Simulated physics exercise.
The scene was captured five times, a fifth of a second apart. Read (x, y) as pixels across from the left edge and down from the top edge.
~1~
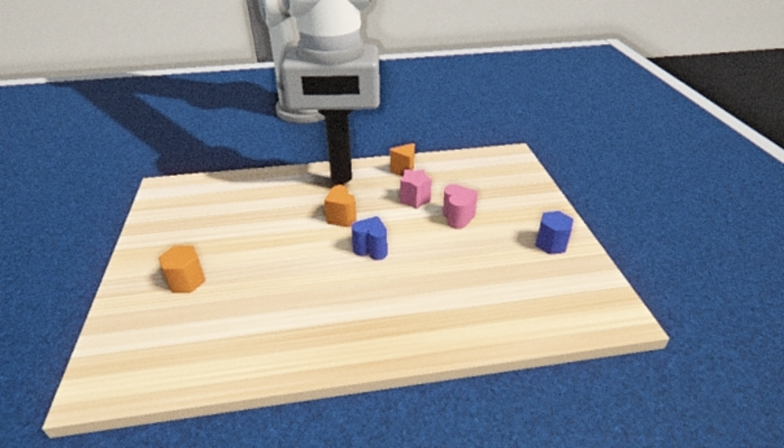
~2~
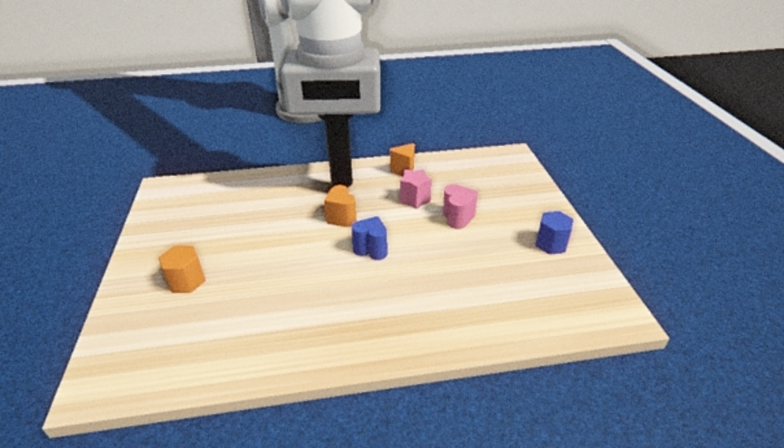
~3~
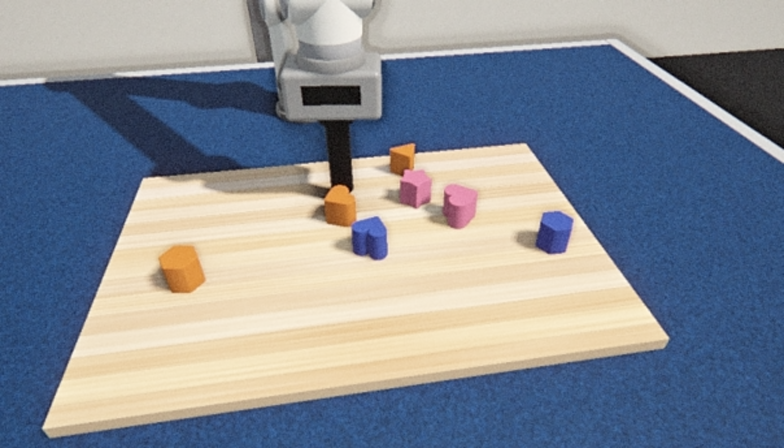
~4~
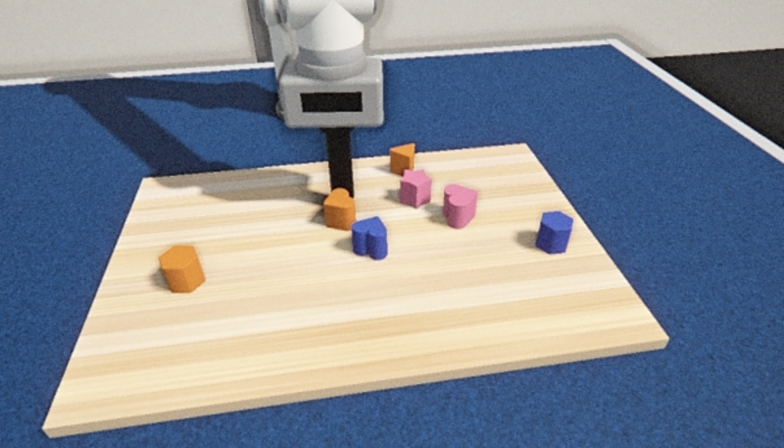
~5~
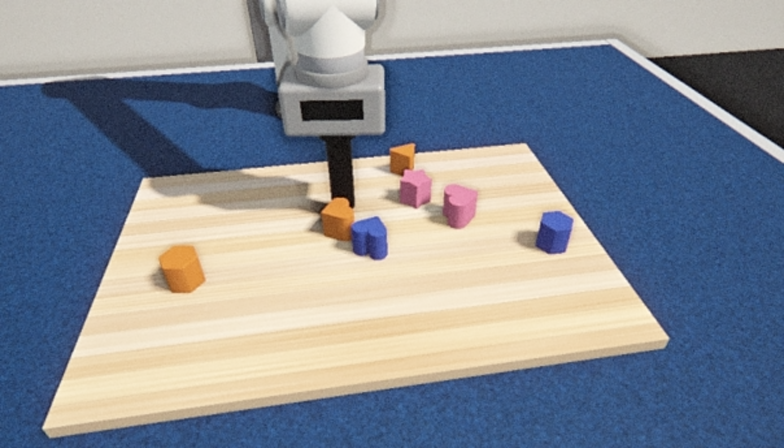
On a wooden board over blue carpet, a robot arm's black bar slides forward, nudging an orange heart block slightly nearer the viewer.
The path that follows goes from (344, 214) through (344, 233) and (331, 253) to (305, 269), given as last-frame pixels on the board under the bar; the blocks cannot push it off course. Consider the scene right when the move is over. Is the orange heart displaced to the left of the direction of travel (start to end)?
The answer is yes.
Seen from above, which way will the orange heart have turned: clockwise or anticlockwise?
Spins counterclockwise.
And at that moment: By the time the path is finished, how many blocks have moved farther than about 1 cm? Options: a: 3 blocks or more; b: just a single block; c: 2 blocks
b - just a single block.
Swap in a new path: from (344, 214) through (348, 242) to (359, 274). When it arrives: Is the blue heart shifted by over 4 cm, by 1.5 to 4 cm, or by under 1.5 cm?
It moves between 1.5 and 4 cm.
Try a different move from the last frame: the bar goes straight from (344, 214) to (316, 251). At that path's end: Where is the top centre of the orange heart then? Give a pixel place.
In the picture, that point is around (334, 239).
The first path, step by step. One third of the way, bar (344, 225); orange heart (334, 228), turned 15° clockwise.
Two thirds of the way, bar (330, 244); orange heart (323, 250).
At the end, bar (303, 261); orange heart (315, 264), turned 55° anticlockwise; blue heart in place.
